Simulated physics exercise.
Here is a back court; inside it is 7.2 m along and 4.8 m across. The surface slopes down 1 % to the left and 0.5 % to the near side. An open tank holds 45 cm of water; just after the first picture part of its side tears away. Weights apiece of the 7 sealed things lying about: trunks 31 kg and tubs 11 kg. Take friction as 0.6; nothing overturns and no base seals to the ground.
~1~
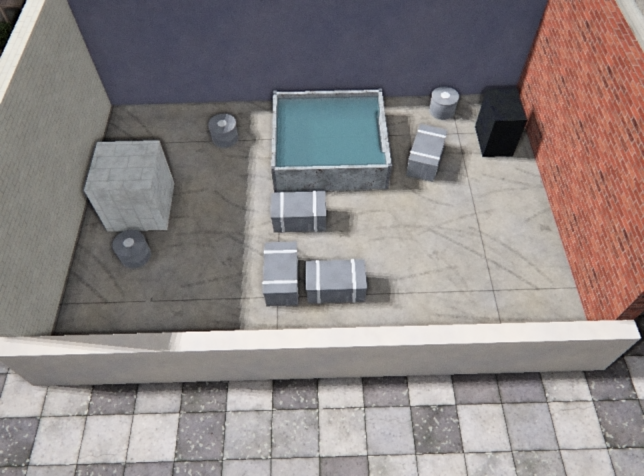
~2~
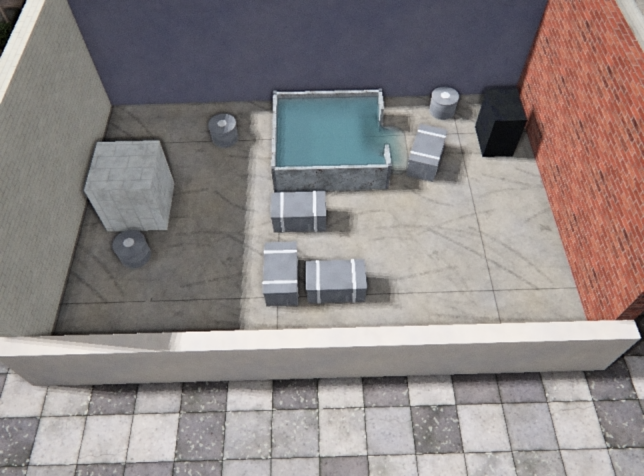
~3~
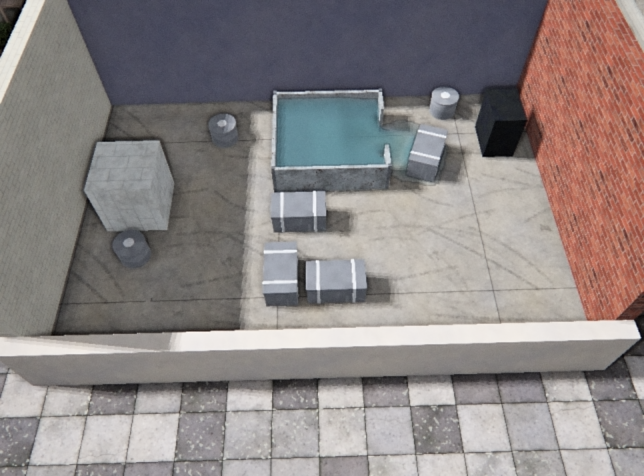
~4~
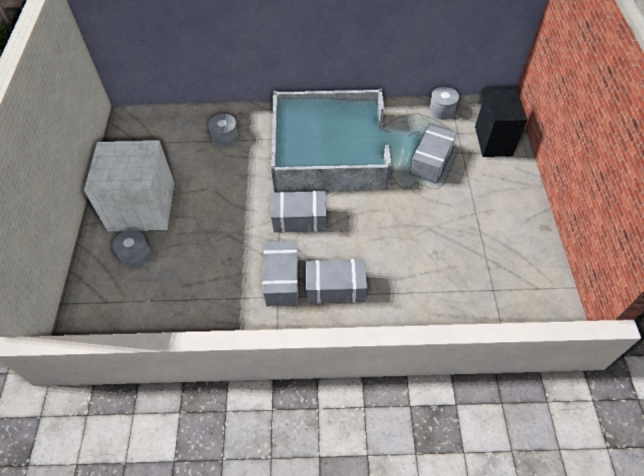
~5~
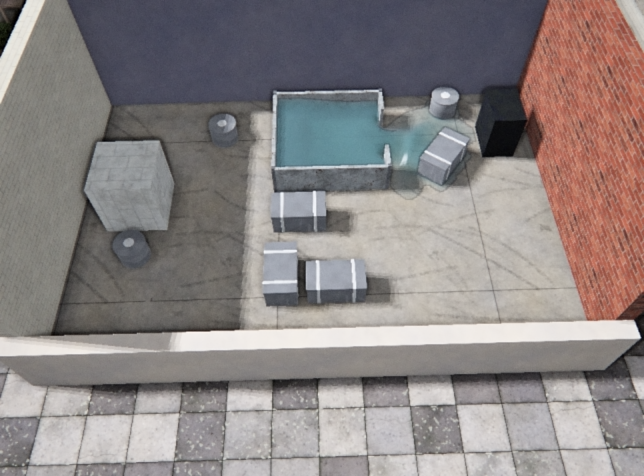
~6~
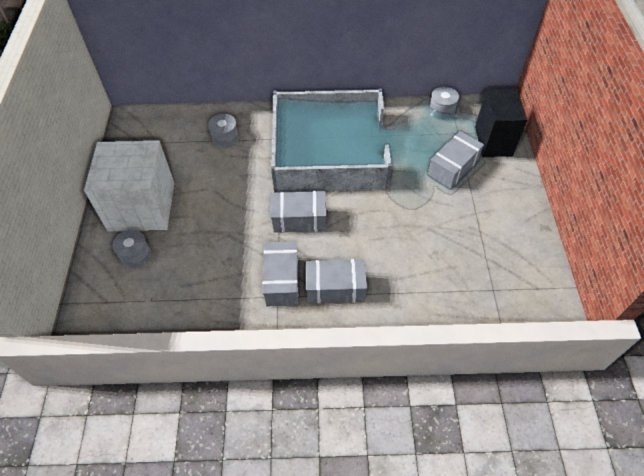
Water pours through a gap that opens in the right side of a raised tank in a walled court, spreading across the floor and pushing the nearest grey trunk to the right as it turns, while the other objects stay still.
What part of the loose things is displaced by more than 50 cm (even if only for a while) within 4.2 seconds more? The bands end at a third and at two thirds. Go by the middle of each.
It is not even a third.
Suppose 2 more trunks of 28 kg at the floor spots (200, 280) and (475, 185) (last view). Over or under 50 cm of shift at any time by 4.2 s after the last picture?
In turn: Less, past it.
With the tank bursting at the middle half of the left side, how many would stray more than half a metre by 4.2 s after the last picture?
In that case 1 of them.
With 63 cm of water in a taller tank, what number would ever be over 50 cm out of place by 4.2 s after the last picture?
Then 2.
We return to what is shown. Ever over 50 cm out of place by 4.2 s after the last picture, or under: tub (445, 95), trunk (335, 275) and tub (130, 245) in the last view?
In turn: More, short of it, under.
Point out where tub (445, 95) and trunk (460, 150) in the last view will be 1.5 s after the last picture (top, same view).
Around (492, 85) and (534, 200).
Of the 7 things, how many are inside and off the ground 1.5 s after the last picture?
1 of them.
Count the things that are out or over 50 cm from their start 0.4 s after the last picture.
By then 1.
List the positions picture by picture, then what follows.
A trunk at (429, 144) rests on the ground; a tub at (446, 96), on the bottom; 2.7 m2 under water; 0 of 7 have shifted, in the first frame.
A trunk at (429, 144), on the bottom; a tub at (446, 96) rests on the ground; 3.1 m2 under water; 0 of 7 have shifted, in the second frame.
A trunk at (429, 144), on the bottom; a tub at (446, 96) rests on the ground; water covers 3.4 m2; 0 of 7 have shifted, in the third frame.
A trunk at (435, 146), on the bottom, 10 cm from its start; a tub at (446, 96), on the bottom; 3.8 m2 under water; 1 of 7 have shifted, in the fourth frame.
A trunk at (446, 148), on the bottom, 27 cm from its start; a tub at (446, 96) rests on the ground; water covers 4.3 m2; 1 of 7 have shifted, in the fifth frame.
A trunk at (458, 152), on the bottom, 47 cm from its start; a tub at (446, 96) rests on the ground; water covers 4.9 m2; 1 of 7 have shifted, in the sixth frame.
Then, 0.4 s after the last picture 1 of 7 are over 50 cm from their spots; 0 afloat.
Then, 1.5 s after the last picture 2 of 7 are over 50 cm from their spots; 1 afloat.
Then, 2.8 s after the last picture 2 of 7 are over 50 cm from their spots; 1 afloat.
Then, 4.2 s after the last picture 2 of 7 are over 50 cm from their spots, and 2 have been at some point; 1 afloat.
